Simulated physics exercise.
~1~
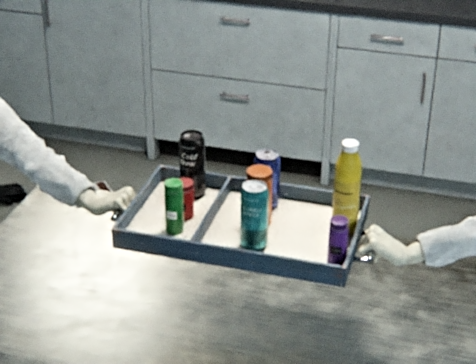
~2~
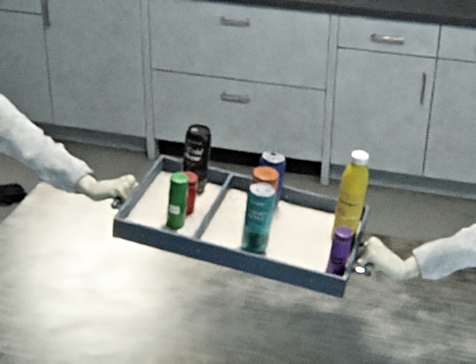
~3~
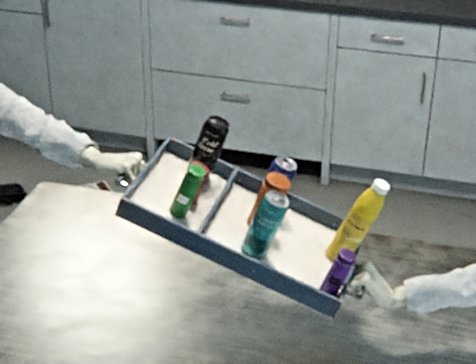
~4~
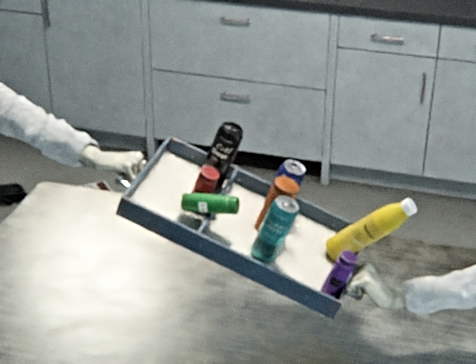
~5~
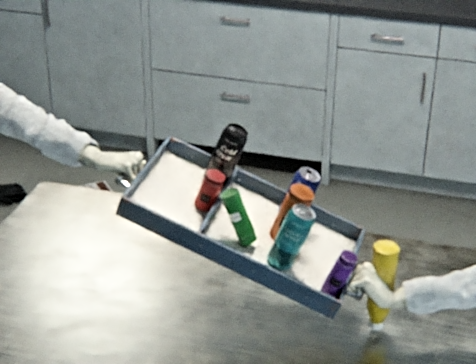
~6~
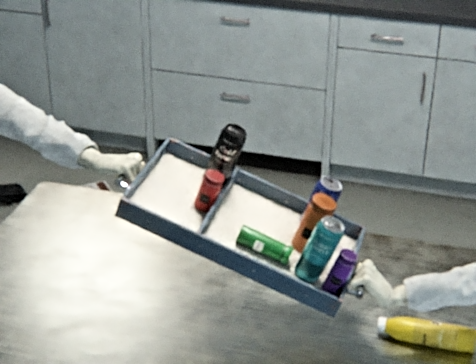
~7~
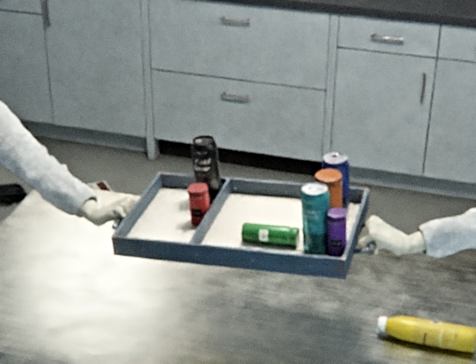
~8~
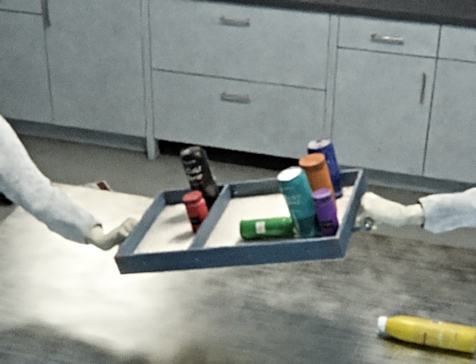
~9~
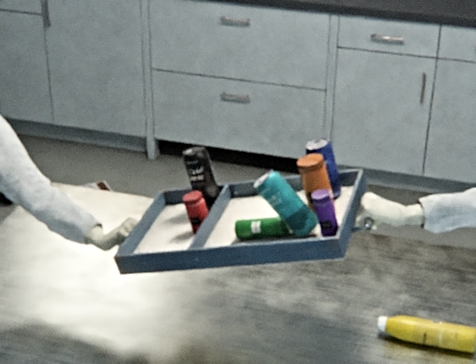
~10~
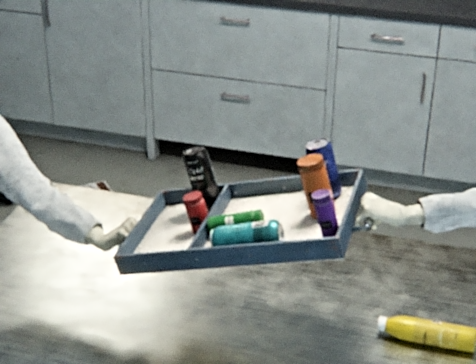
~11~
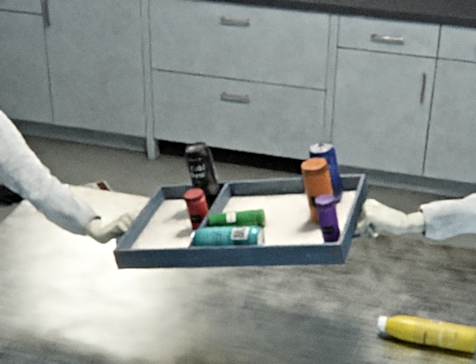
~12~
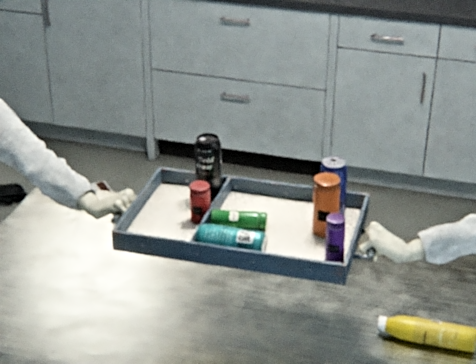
Two hands in pale sleeves hold a blue-grey tray of colourful cans and bottles above a table, seen from slightly above with grey cabinets behind. A tall yellow bottle and small purple container stand at the right, turquoise, orange and blue ones near the middle, and green, red and black ones at the left. The right edge dips; the green container topples and rolls right, the yellow bottle tumbles onto the table, and others slide right. The tray then tips left, and the turquoise can falls over. Level again, it holds green and turquoise lying down, the rest upright.
